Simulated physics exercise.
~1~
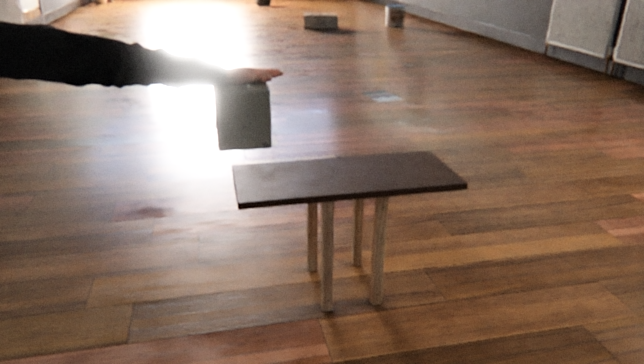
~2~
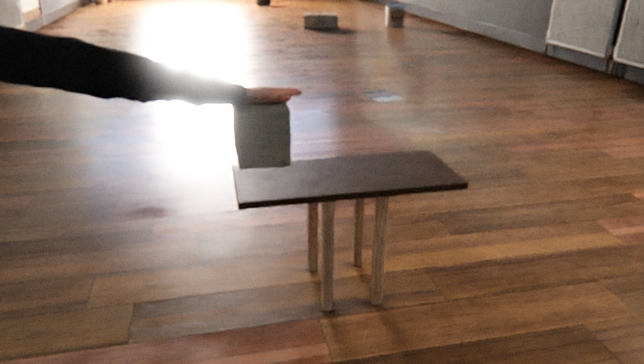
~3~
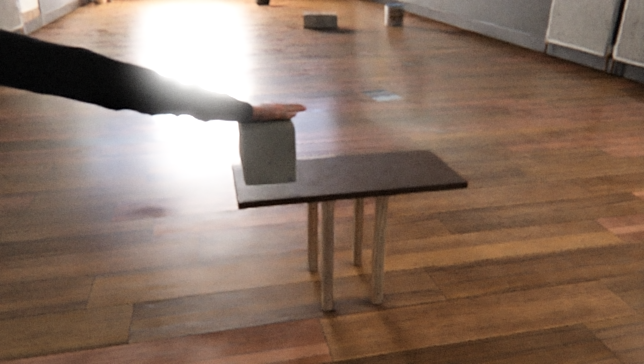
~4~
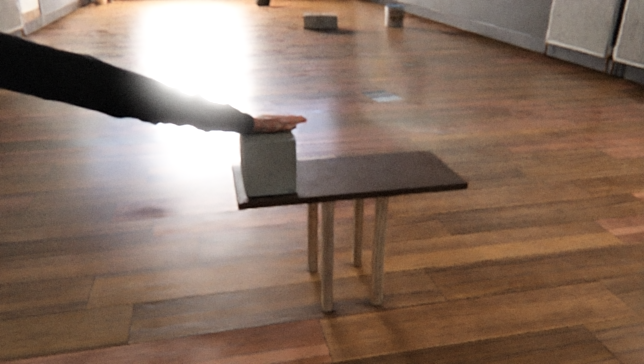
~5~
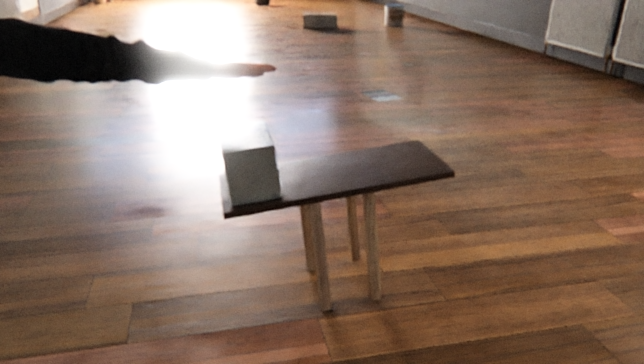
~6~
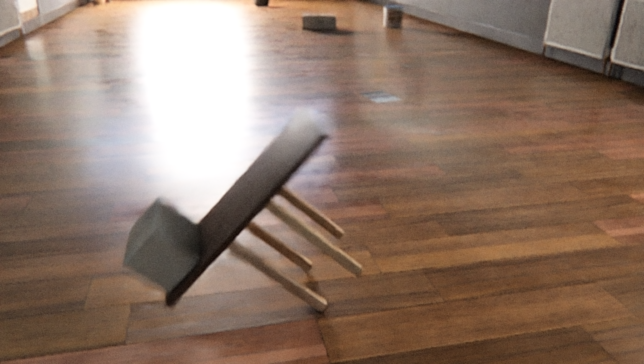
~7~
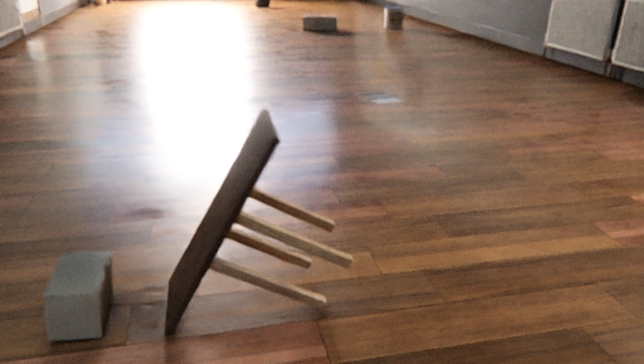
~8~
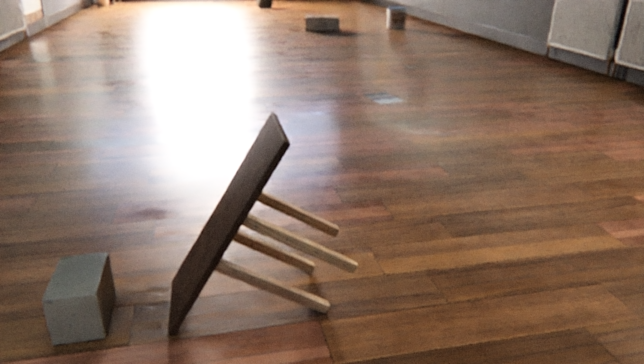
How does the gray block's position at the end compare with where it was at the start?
At the start the block was held in the air by the hand, just above and to the left of the small table. By the end it was resting on the wooden floor, lower down and farther to the left.
